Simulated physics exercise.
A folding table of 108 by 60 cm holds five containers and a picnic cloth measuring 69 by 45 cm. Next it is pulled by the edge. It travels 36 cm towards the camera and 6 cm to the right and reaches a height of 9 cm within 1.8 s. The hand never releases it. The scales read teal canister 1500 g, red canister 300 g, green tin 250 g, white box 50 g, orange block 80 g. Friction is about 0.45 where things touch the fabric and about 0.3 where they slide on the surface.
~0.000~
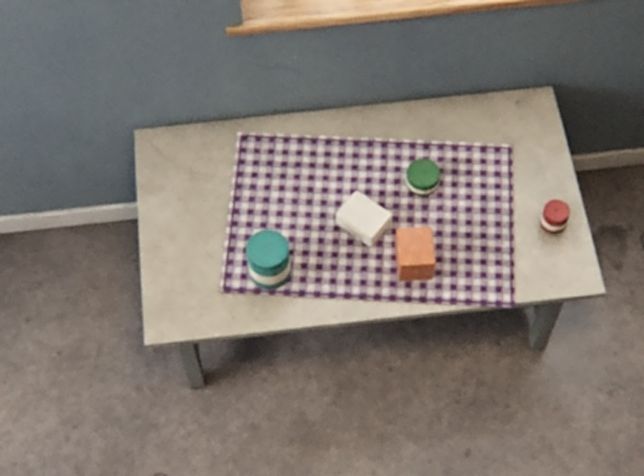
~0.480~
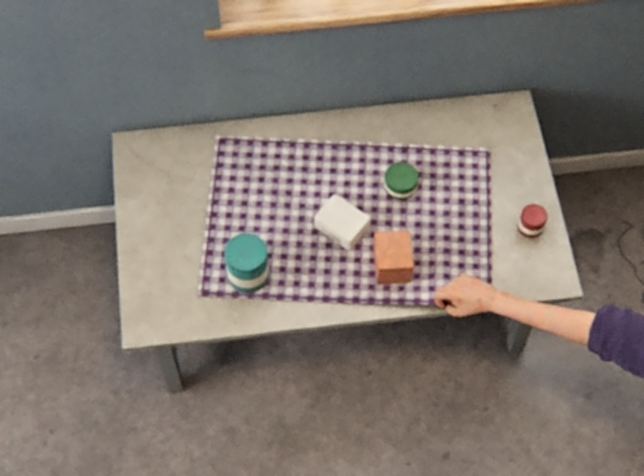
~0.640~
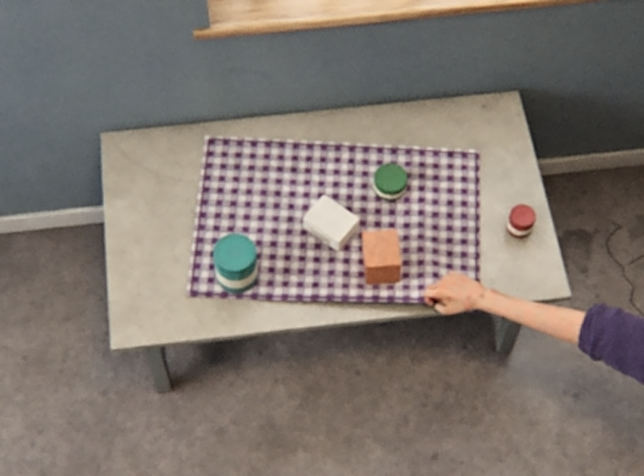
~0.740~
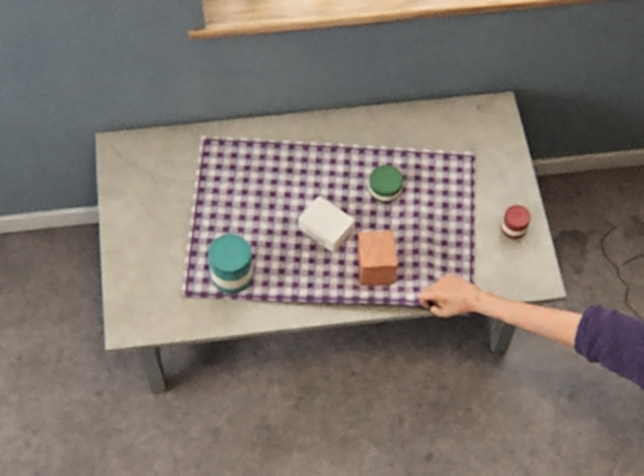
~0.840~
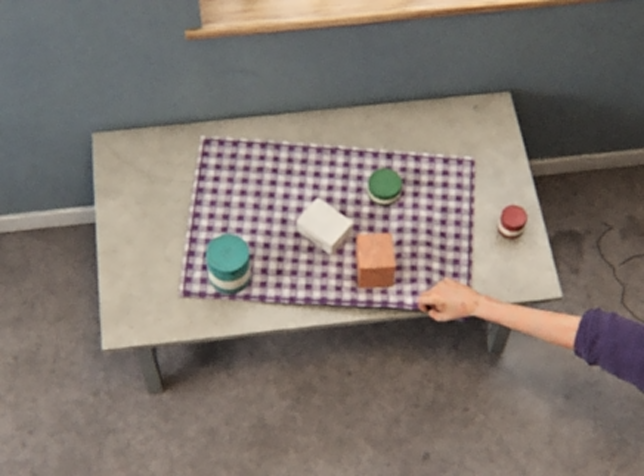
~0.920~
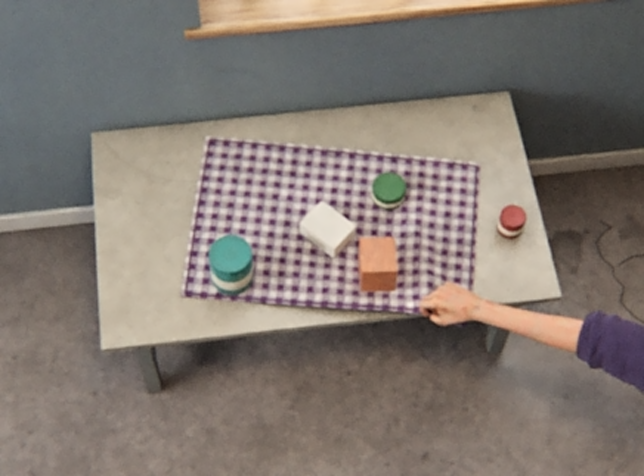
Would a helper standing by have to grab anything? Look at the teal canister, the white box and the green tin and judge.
My prediction: I think the teal canister won't hold out up there. I think the white box won't hold out up there. I think the green tin won't hold out up there.
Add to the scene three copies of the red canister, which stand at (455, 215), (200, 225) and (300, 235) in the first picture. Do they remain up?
First leaves the top, second keeps its place, third leaves the top.
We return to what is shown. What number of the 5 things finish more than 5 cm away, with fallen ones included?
Count recorded: 4.
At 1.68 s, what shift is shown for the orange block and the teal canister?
Orange block 20 cm, teal canister 15 cm.
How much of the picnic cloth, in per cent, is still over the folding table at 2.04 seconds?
Near 40 in a hundred.
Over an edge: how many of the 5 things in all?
4.
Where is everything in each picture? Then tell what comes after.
The first frame shows teal canister (267, 248); white box (364, 214); green tin (424, 172); picnic cloth corners (219, 292) (238, 133) (512, 145) (515, 308).
The second frame shows picnic cloth corners (198, 296) (216, 136); grip (444, 305).
The third frame shows orange block (383, 249); picnic cloth corners (186, 296) (205, 136); grip (433, 303).
The fourth frame shows picnic cloth corners (181, 297) (201, 136); grip (429, 306).
The fifth frame shows orange block (376, 252); green tin (385, 182); white box (325, 221); picnic cloth corners (179, 297) (201, 136); grip (427, 310).
The sixth frame shows teal canister (230, 253); white box (328, 224); green tin (389, 186); picnic cloth corners (181, 297) (206, 137) (480, 163); grip (429, 314).
By 1.3 s, 90 % of the picnic cloth is still over the top; green tin 15 cm off its start, white box 11 cm off its start, teal canister 7 cm off its start.
By 1.7 s, 70 % of the picnic cloth is still over the top; green tin 29 cm off its start, white box 23 cm off its start, teal canister 17 cm off its start.
By 2.0 s, 40 % of the picnic cloth is still over the top; green tin 42 cm off its start at (480, 311), white box 37 cm off its start at (416, 340), teal canister on its side, 29 cm off its start at (310, 364).
By 2.4 s, 0 % of the picnic cloth is still over the top; white box over the edge, green tin over the edge, teal canister over the edge.
By 4.0 s, 0 % of the picnic cloth is still over the top; white box over the edge, green tin over the edge, teal canister over the edge, orange block over the edge.
